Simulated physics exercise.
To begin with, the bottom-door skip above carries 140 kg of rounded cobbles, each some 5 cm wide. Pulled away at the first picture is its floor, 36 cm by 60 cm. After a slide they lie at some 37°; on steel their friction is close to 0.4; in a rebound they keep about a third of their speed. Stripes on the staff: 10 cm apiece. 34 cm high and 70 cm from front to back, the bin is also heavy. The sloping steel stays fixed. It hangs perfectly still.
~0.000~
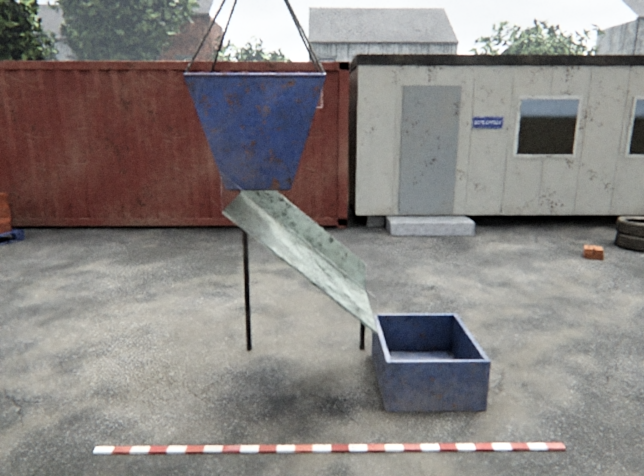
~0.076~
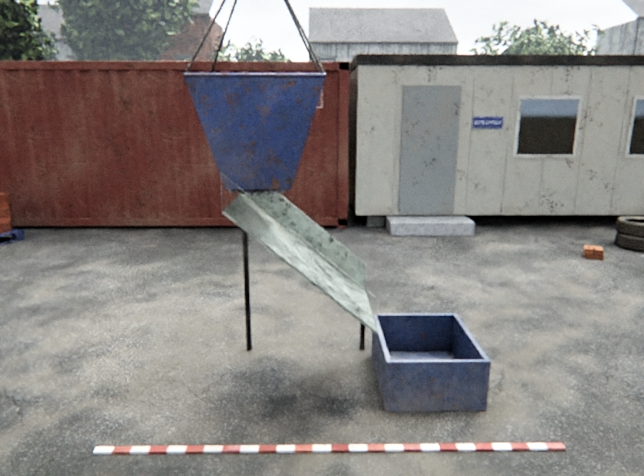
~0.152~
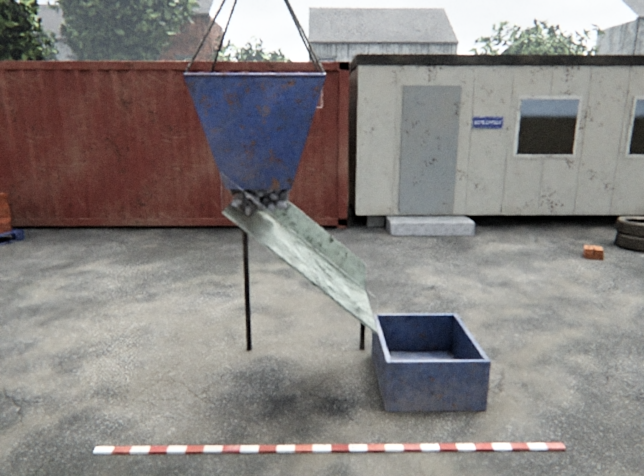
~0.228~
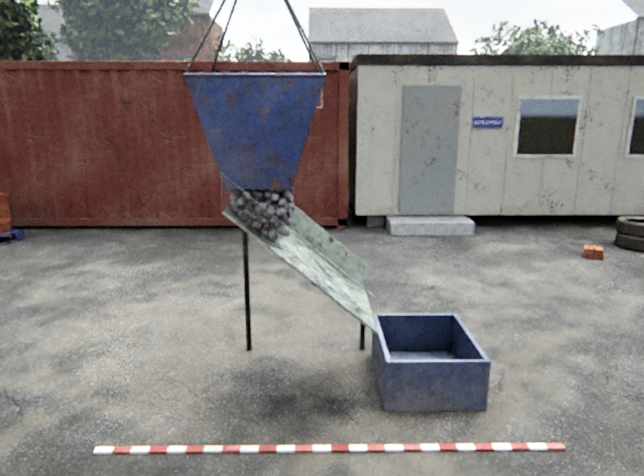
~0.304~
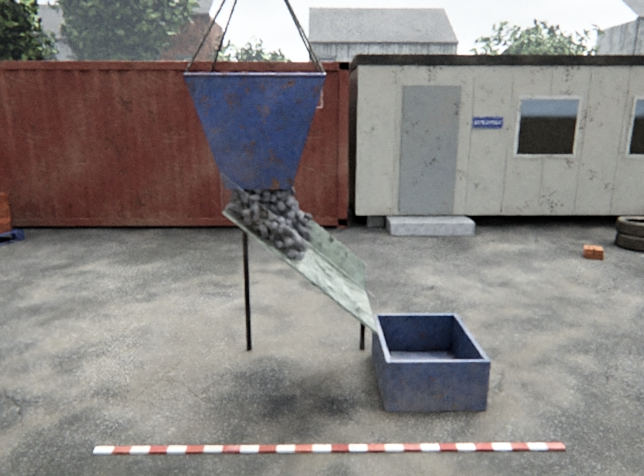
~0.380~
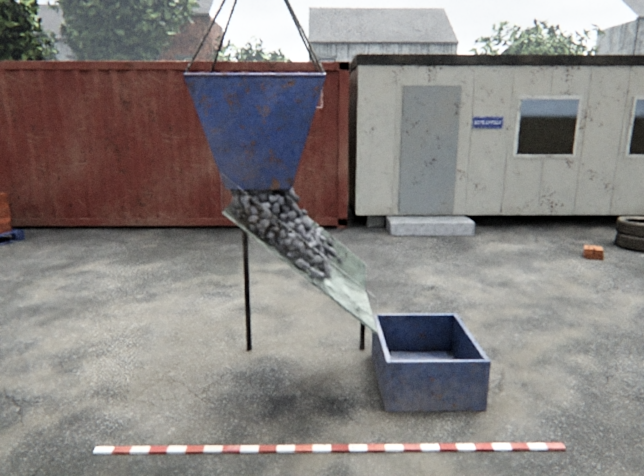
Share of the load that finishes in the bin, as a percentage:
Around 99 %.
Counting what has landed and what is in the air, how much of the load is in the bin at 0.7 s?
Some 15 per cent.
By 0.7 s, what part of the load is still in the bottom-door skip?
About 0 % remains inside.
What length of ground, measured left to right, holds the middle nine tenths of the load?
The stretch runs about 50 cm.
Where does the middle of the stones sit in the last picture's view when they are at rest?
(427, 359).
After 0.7 s, 0 % in the bottom-door skip, 76 % on the steel, 8 % falling or lying left of the bin, 16 % falling or lying in the bin; the stones farthest right are at (445, 360).
After 1.1 s, 0 % in the bottom-door skip, 17 % on the steel, 5 % falling or lying left of the bin, 77 % falling or lying in the bin, 1 % falling or lying beside or right of the bin; the stones farthest right are at (461, 358).
After 1.7 s, 0 % in the bottom-door skip, 99 % falling or lying in the bin, 1 % falling or lying beside or right of the bin; the stones farthest right are at (493, 364).
After 2.6 s, 0 % in the bottom-door skip, 99 % falling or lying in the bin, 1 % falling or lying beside or right of the bin; the stones farthest right are at (501, 369).
After 4.5 s, 0 % in the bottom-door skip, 99 % in the bin, 1 % beside or right of the bin; the stones farthest right are at (501, 369).
